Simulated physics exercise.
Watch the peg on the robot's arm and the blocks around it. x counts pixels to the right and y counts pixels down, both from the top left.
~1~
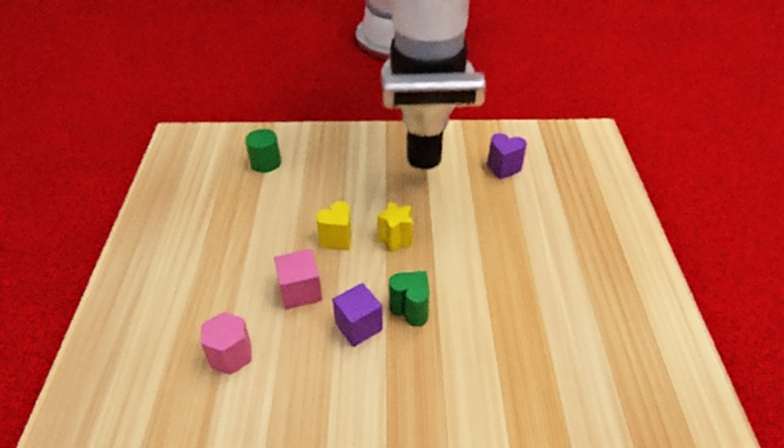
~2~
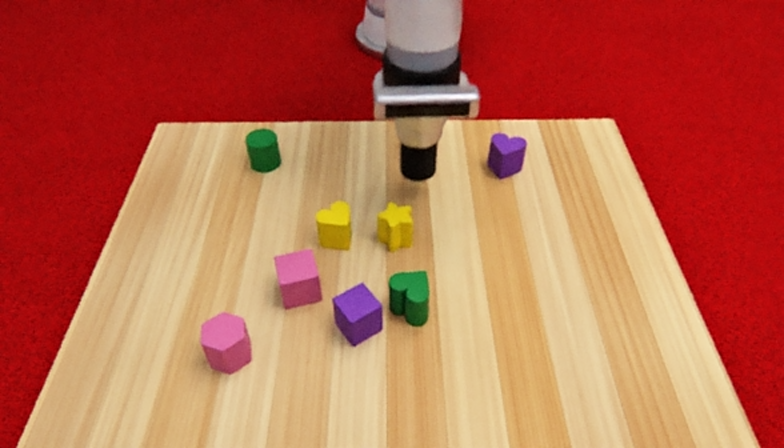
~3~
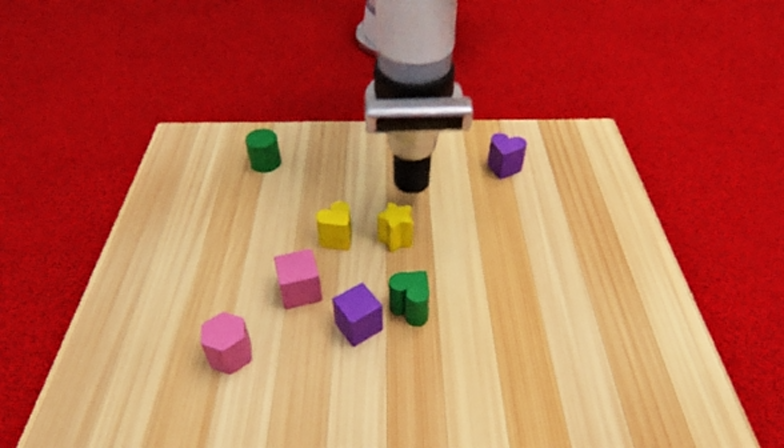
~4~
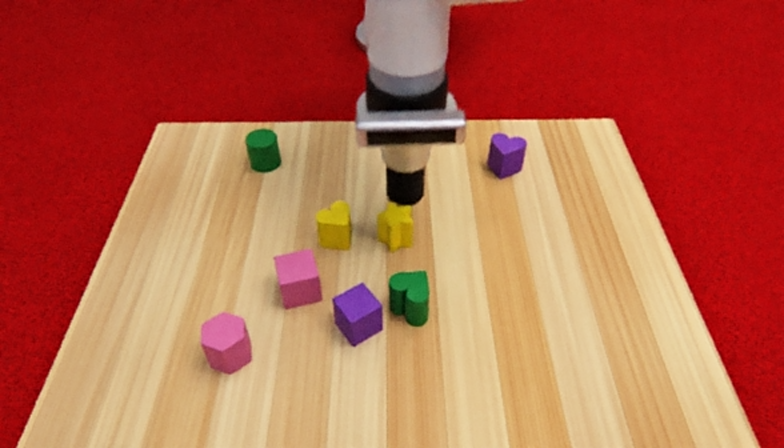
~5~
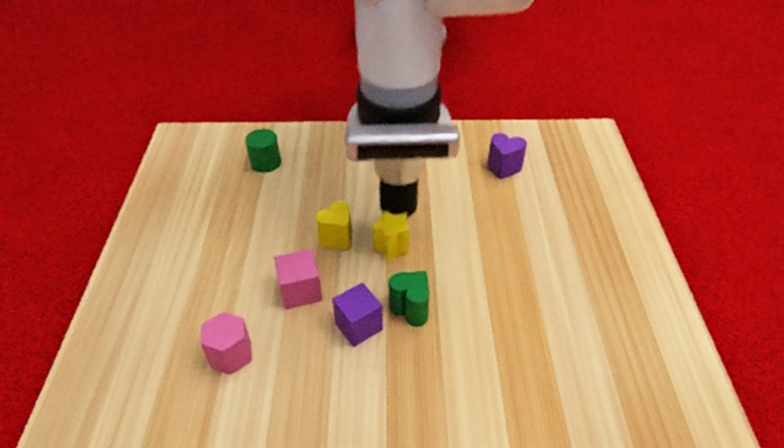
The video shows a robot arm with a dark peg moving toward the viewer and slightly left over a wooden board of coloured blocks, then nudging the yellow star block slightly forward while the other blocks stay still.
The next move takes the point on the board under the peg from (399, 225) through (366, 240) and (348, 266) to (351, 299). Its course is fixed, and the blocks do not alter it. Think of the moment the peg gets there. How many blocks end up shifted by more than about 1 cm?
A pair of blocks is moved.
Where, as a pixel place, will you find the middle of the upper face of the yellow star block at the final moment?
It should be at (383, 255) by then.
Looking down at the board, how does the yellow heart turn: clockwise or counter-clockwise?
Twists clockwise.
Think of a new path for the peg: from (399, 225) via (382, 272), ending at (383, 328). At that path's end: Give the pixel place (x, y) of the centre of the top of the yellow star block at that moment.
It is going to be at (375, 336).
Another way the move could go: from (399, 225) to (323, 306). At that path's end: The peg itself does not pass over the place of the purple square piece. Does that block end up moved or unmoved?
The push reaches it.
What follows on the original path. One third of the way, peg at (364, 222); yellow heart at (330, 215); yellow star block at (379, 237), turned 40° anticlockwise.
Two thirds of the way, peg at (346, 248); yellow heart at (318, 219), turned 25° clockwise; yellow star block at (379, 248), turned 85° anticlockwise.
At the end, peg at (349, 280); pink square piece still; yellow heart at (318, 219), turned 25° clockwise; purple square piece at (359, 305); yellow star block at (383, 255), turned 125° anticlockwise.
